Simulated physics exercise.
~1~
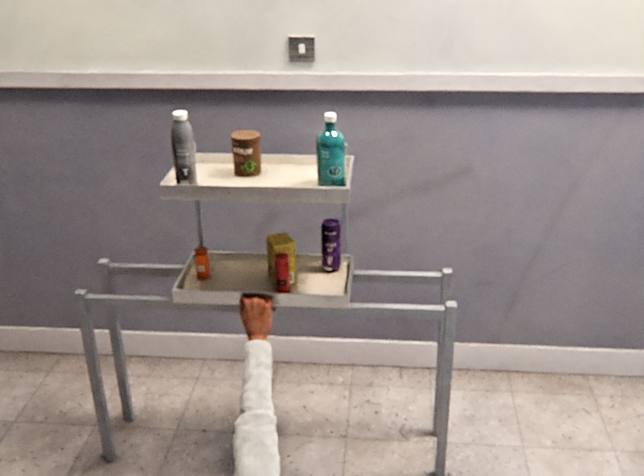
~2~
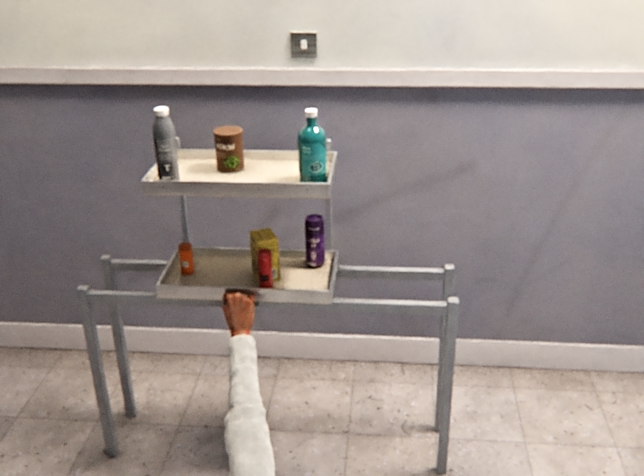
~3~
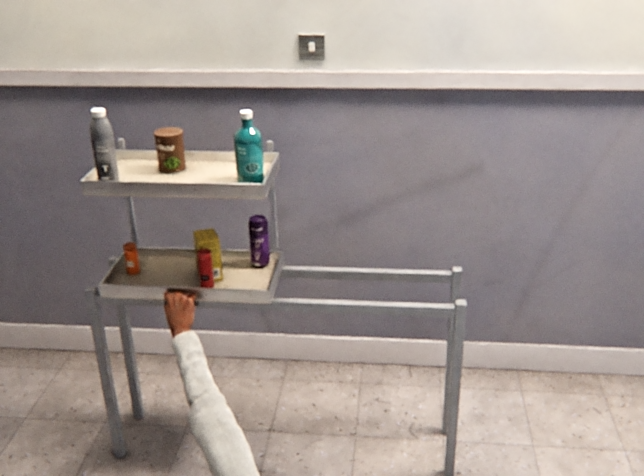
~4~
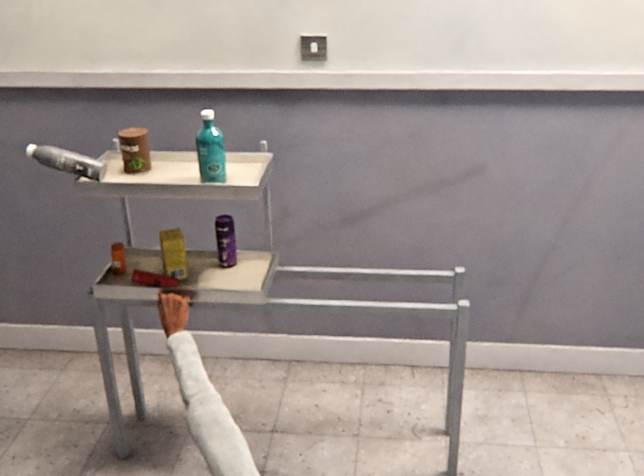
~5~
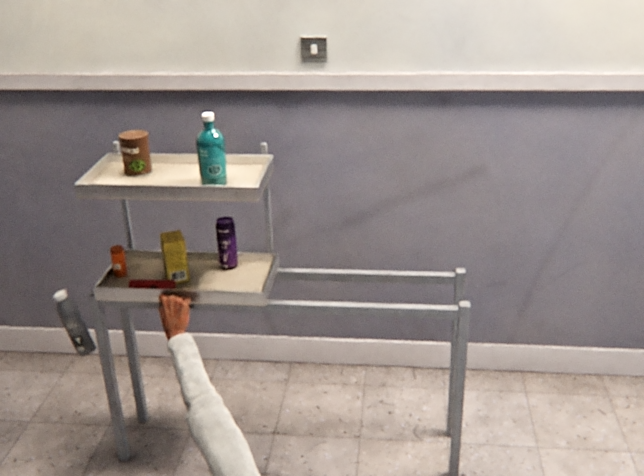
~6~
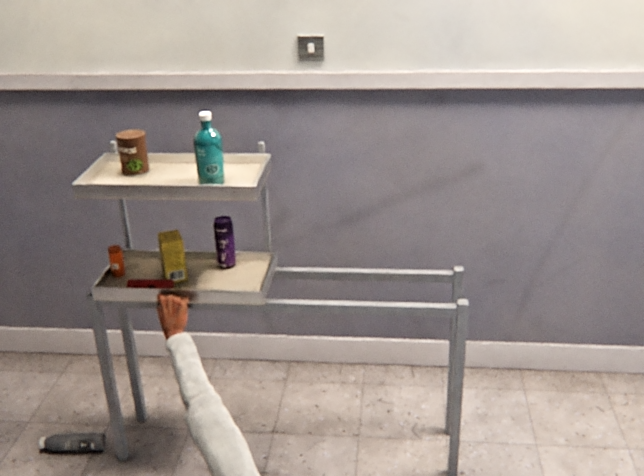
A two-level rack tray slid left along its rails, pushed by a hand, and stopped abruptly at the end; the grey bottle tipped off the upper shelf onto the floor, the red shaker toppled, and the turquoise bottle stayed standing.
